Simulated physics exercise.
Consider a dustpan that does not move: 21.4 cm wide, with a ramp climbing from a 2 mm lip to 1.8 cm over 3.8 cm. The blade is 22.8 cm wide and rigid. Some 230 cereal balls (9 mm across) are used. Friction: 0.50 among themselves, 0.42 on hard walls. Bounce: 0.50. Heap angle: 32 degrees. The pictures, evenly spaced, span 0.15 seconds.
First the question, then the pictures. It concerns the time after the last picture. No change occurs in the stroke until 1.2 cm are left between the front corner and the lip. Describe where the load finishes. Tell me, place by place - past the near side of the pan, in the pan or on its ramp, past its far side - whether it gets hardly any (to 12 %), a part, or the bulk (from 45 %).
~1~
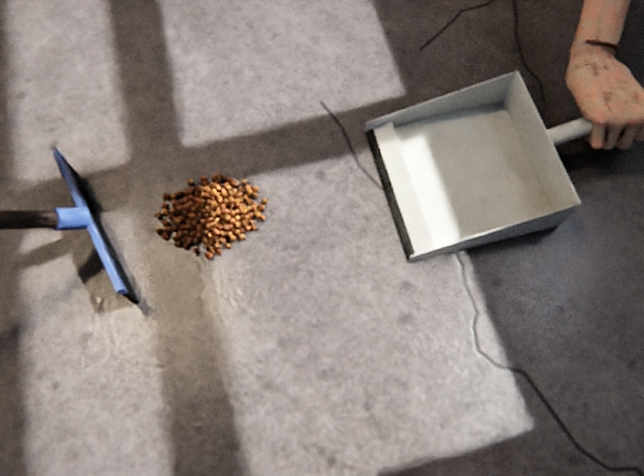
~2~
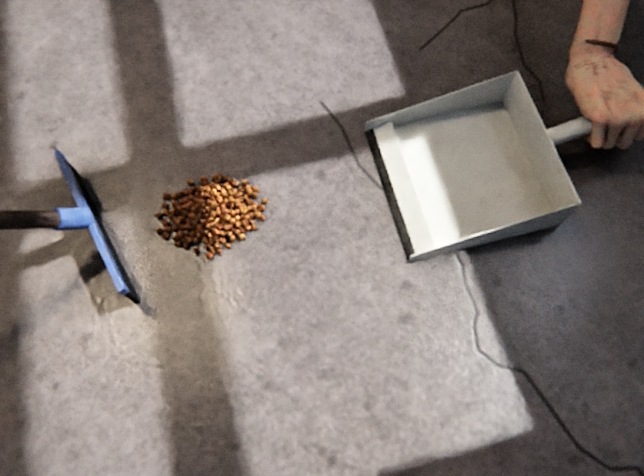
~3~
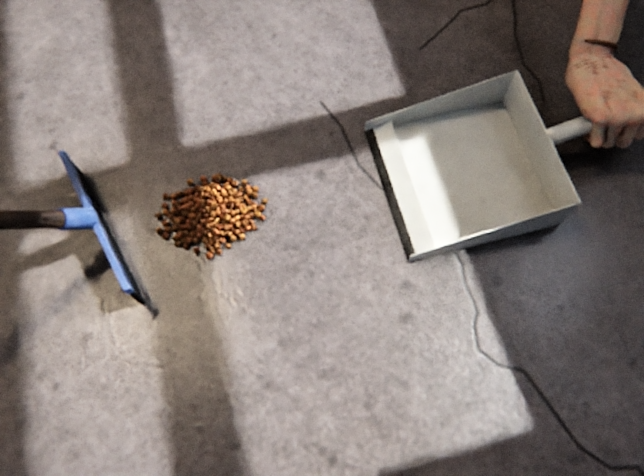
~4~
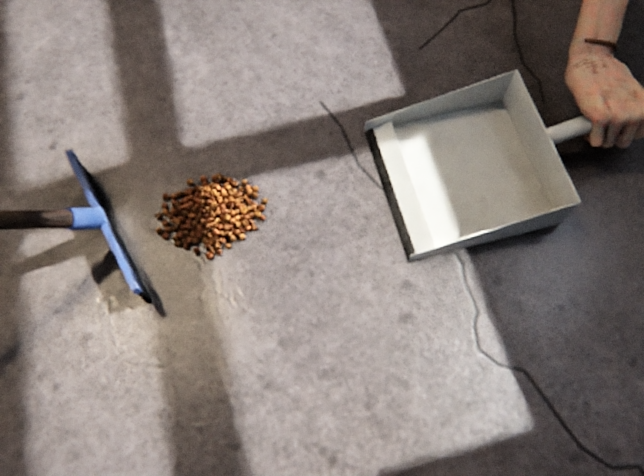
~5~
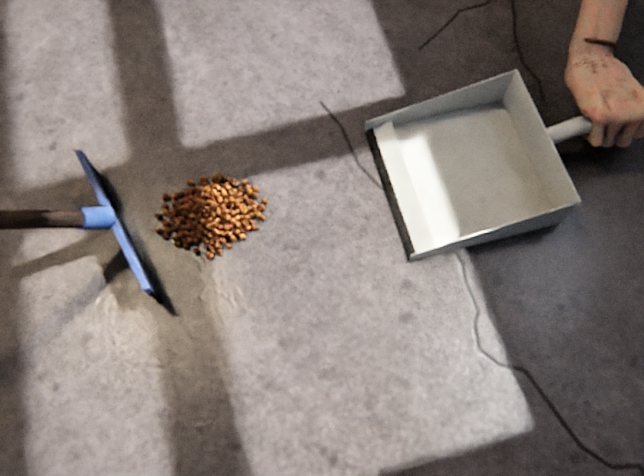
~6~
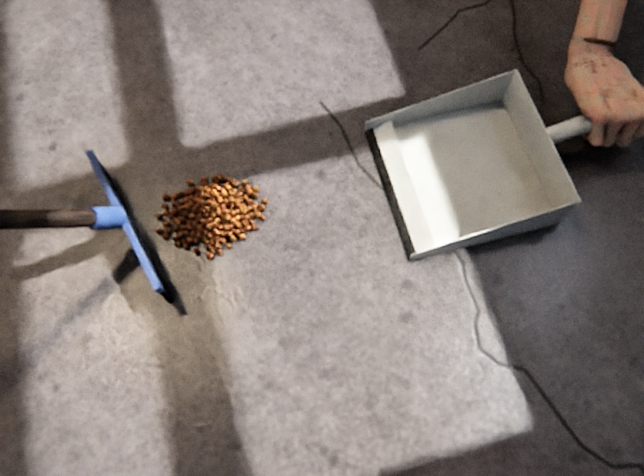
Near side gets hardly any. Pan gets hardly any. Far side gets a part.
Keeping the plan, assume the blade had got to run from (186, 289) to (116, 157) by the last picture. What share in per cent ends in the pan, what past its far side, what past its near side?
Per cent by place - pan 10, far side 20, near side 5.
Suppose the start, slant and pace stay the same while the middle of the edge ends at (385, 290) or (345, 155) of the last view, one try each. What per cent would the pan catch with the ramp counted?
Some 0 per cent on the first try, 25 per cent on the second.
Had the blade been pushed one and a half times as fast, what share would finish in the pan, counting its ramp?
Share: Near 10 %.
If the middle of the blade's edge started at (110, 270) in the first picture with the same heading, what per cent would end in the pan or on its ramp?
0 %.
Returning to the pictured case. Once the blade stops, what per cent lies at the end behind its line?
About 15 percent.
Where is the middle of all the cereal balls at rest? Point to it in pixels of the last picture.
I'd say roughly (360, 178).
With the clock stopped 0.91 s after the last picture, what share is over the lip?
Over the lip: Approx. 5 %.
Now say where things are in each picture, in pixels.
The first frame shows blade from (122, 290) to (60, 157), moved 0.0 cm, 0 of the pieces shifted so far; middle of the pieces at (212, 210); pan at (472, 174).
The second frame shows blade from (124, 290) to (61, 157), moved 0.2 cm, 0 of the pieces shifted so far; middle of the pieces at (212, 210).
The third frame shows blade from (129, 290) to (65, 157), moved 0.8 cm, 0 of the pieces shifted so far; middle of the pieces at (212, 210).
The fourth frame shows blade from (137, 290) to (73, 157), moved 1.8 cm, 0 of the pieces shifted so far; middle of the pieces at (212, 210).
The fifth frame shows blade from (148, 289) to (83, 157), moved 3.2 cm, 0 of the pieces shifted so far; middle of the pieces at (212, 210).
The sixth frame shows blade from (159, 289) to (92, 157), moved 4.5 cm, 0 of the pieces shifted so far; middle of the pieces at (212, 210); pan at (471, 172).
Then, 0.35 s after the last picture, middle of the blade 20 cm from the lip; 0 % over the lip, far side 5 %, near side 0 %.
Then, 0.57 s after the last picture, middle of the blade 11 cm from the lip; 0 % over the lip, far side 10 %, near side 0 %.
Then, 0.91 s after the last picture, middle of the blade 4 cm from the lip; 5 % over the lip, far side 15 %, near side 0 %.
In the end, near side 0 %, pan 5 %, far side 15 %, in front of the lip or behind the blade 80 %.
